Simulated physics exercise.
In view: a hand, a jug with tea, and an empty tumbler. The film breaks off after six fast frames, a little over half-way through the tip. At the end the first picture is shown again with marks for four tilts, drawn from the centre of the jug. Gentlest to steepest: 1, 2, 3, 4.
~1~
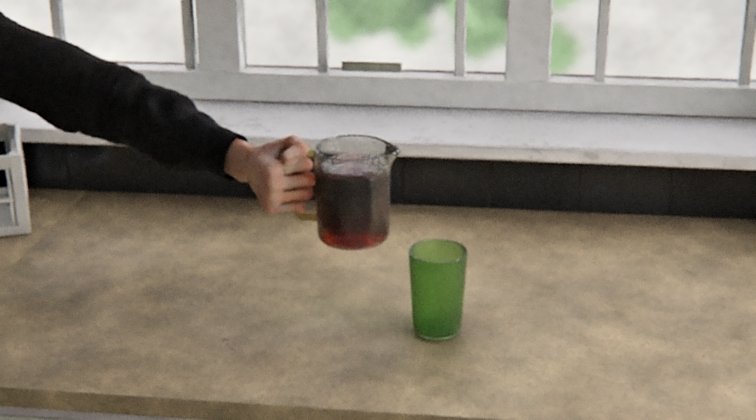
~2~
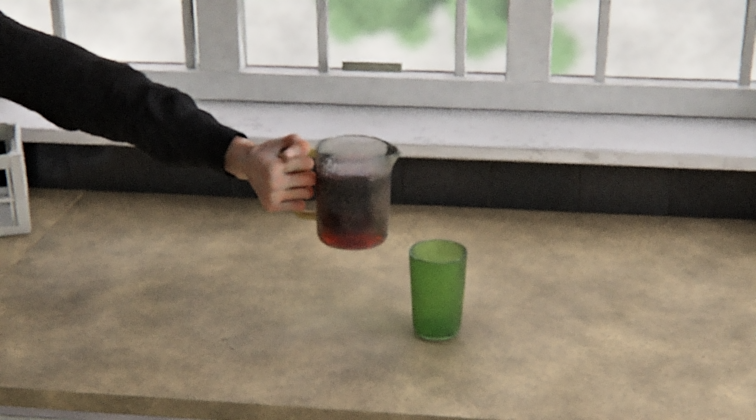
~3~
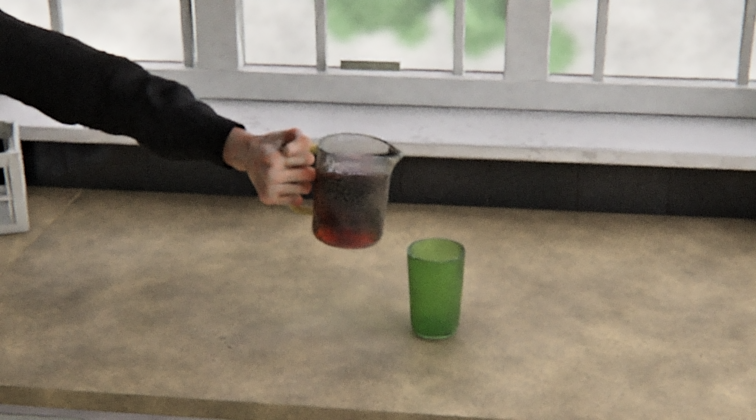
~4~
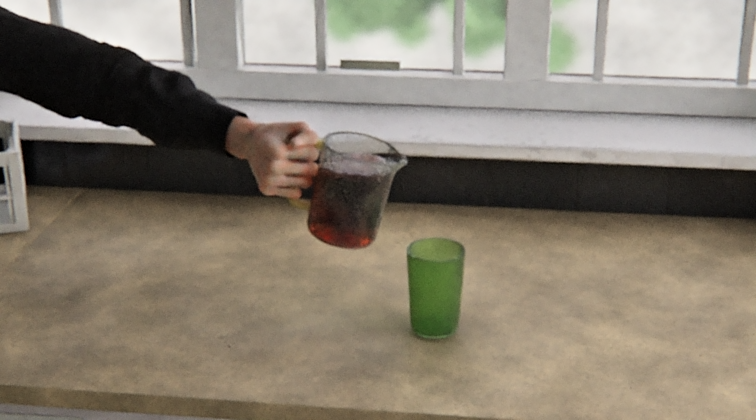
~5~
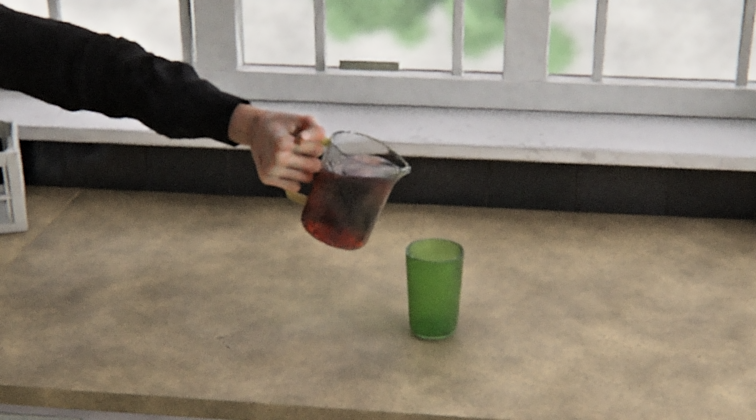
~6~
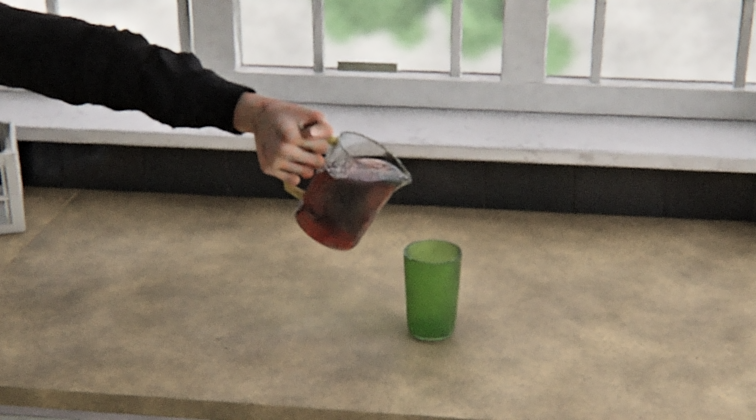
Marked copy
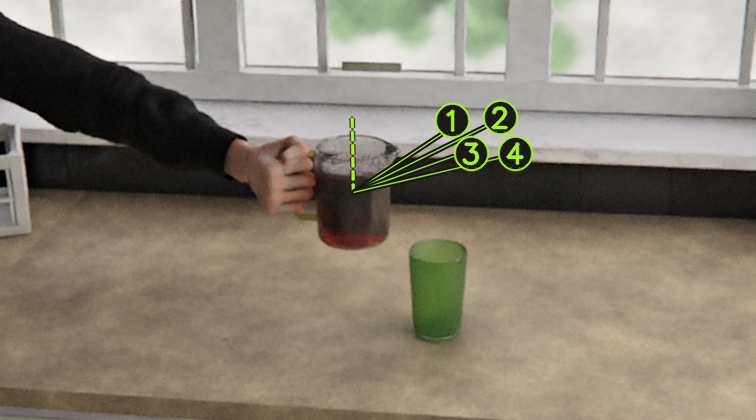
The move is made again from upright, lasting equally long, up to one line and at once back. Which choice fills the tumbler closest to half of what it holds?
2 works best here.
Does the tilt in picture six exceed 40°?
No, it does not.
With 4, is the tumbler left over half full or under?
Over.
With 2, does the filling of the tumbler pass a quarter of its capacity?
Yes, it does.
In lime, 1 at (441, 134); 2 at (485, 126); 3 at (453, 156); 4 at (498, 158).
If 1 is chosen, the tumbler ends with about 38 % of what it can hold.
If 2 is chosen, the tumbler ends with about 53 % of what it can hold.
If 3 is chosen, the tumbler ends with about 70 % of what it can hold.
If 4 is chosen, the tumbler ends with about 80 % of what it can hold; 6 % of the tea is spilt.
